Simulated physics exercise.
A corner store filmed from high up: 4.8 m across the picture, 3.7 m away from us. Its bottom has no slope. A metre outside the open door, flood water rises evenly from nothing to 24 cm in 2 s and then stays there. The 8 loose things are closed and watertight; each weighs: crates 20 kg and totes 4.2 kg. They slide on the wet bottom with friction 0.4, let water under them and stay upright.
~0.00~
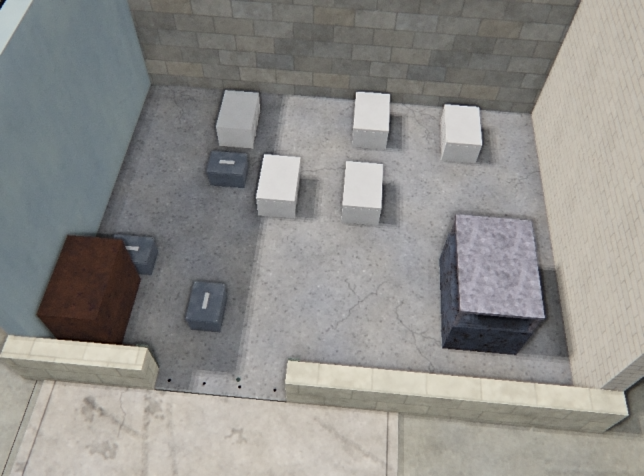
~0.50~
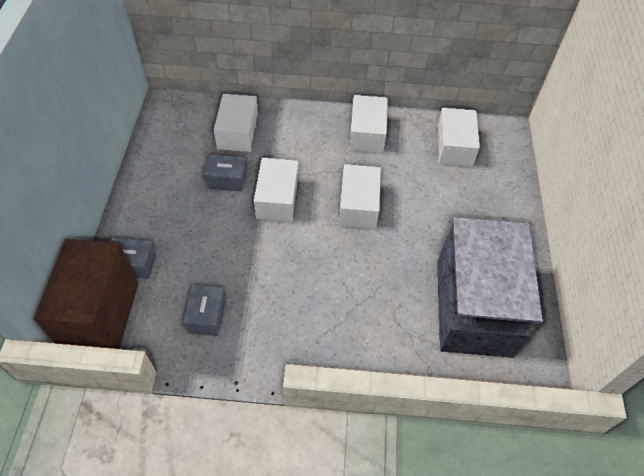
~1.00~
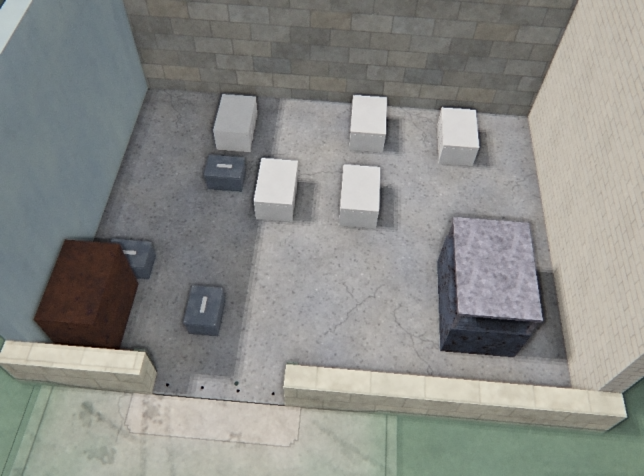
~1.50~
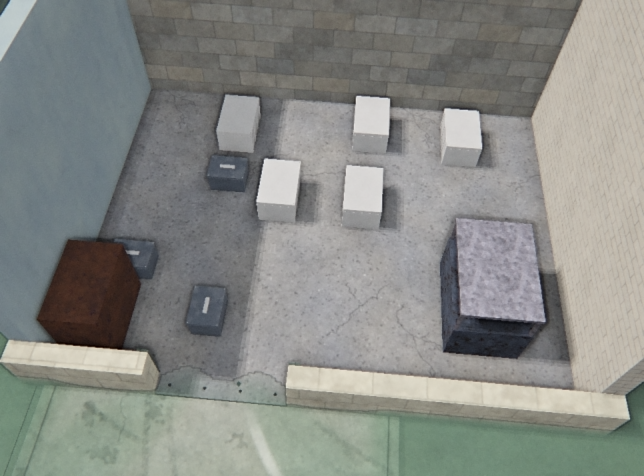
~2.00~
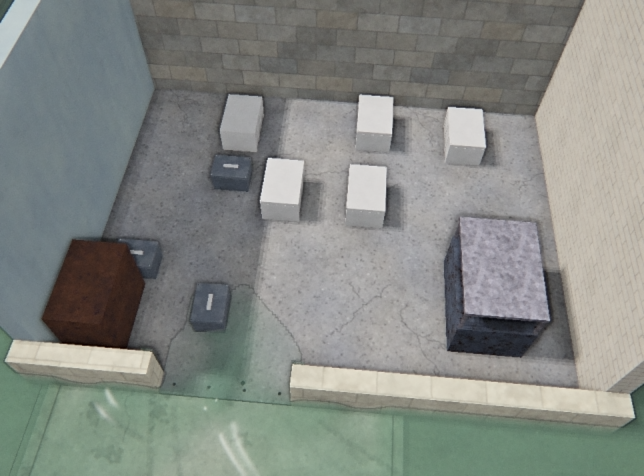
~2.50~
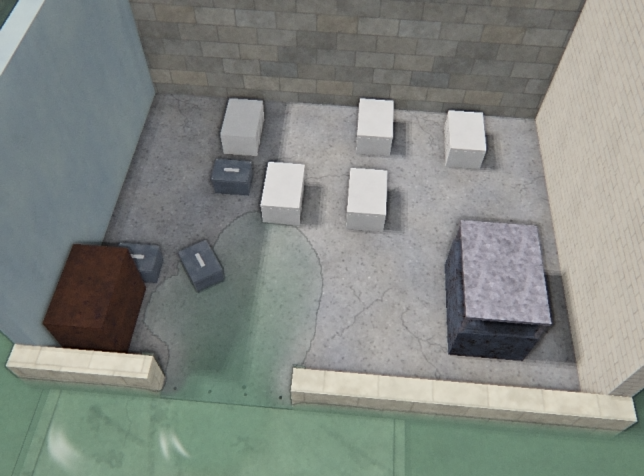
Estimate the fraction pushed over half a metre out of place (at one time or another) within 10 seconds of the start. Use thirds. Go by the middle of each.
Share: At least two thirds.
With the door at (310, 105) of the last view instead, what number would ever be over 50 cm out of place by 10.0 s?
In that case 5 of them.
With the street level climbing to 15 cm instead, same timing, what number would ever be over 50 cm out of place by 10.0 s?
In that case 1 of them.
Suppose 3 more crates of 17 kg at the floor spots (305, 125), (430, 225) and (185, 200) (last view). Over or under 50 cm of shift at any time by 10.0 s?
In turn: Over, over, more.
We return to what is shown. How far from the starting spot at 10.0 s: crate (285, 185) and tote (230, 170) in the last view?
In turn: 250 cm, 200 cm.
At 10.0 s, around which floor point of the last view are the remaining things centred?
Near (409, 174).
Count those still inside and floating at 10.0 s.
I count 8.
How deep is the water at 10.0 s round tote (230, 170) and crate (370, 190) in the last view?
Roughly 12 and 13 cm.
After 3.5 s 1 of 8 are over 50 cm from their spots; 0 afloat.
After 4.5 s 4 of 8 are over 50 cm from their spots; 2 afloat.
After 7.0 s 5 of 8 are over 50 cm from their spots; 6 afloat.
After 10.0 s 7 of 8 are over 50 cm from their spots, and 7 have been at some point; 8 afloat.
